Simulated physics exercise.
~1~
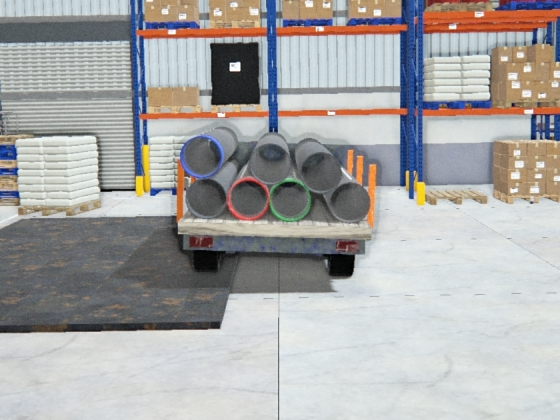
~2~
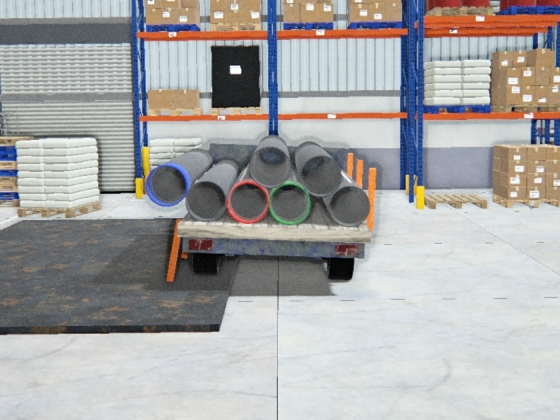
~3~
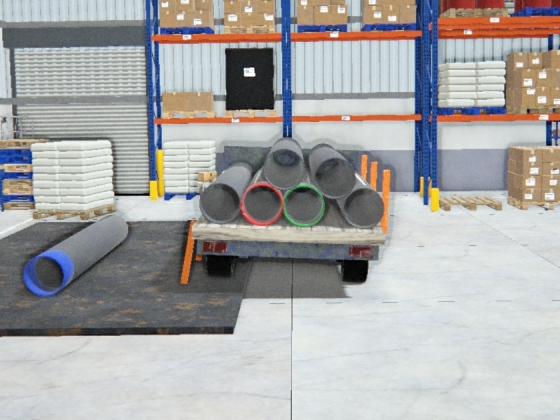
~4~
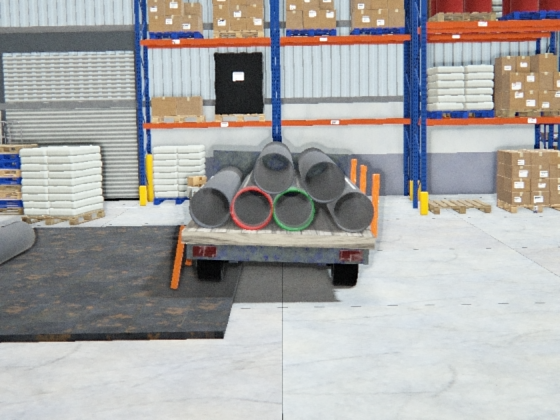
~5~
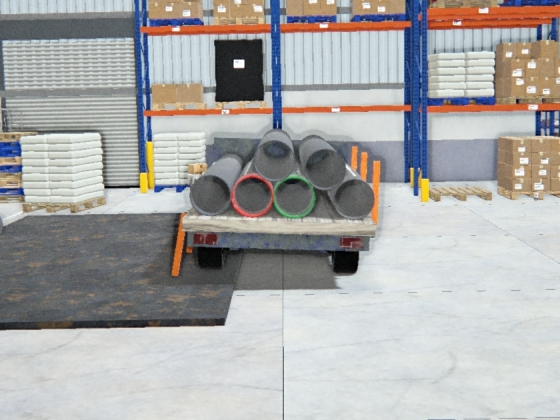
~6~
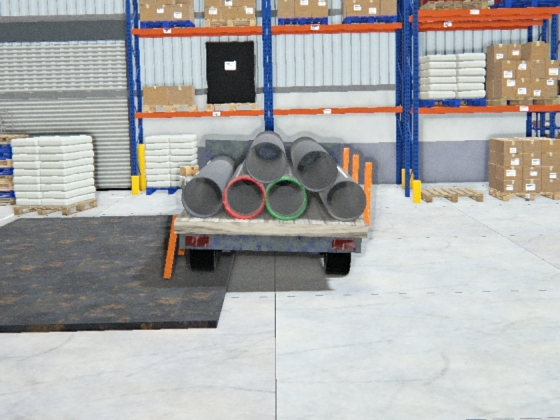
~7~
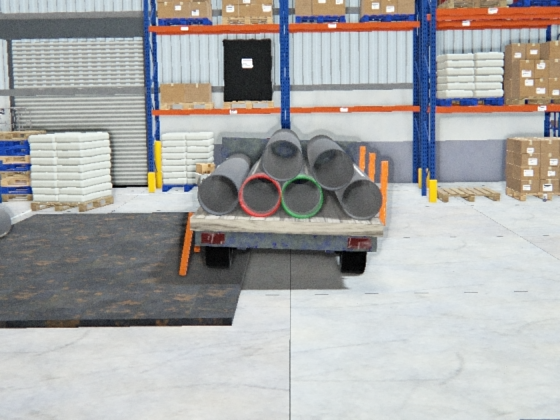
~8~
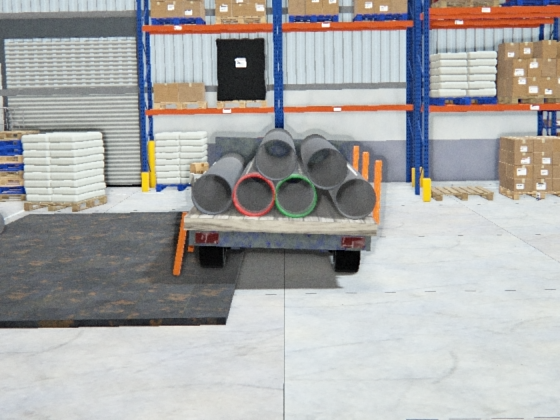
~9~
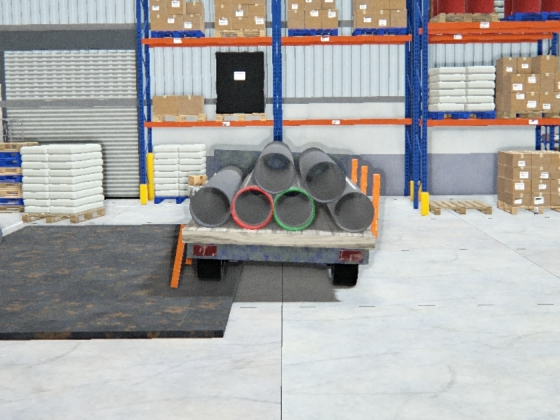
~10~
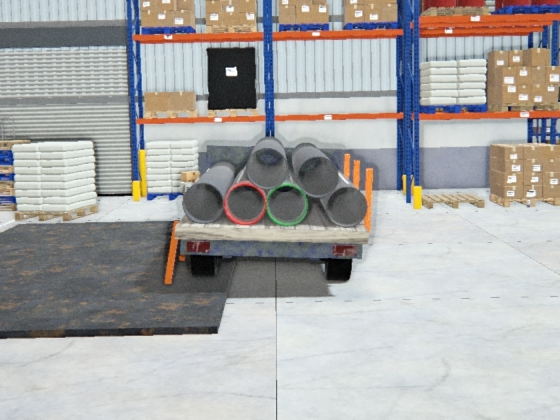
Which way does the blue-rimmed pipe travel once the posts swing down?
It rolls to the left, dropping off that side of the trailer and carrying on across the dark mat.
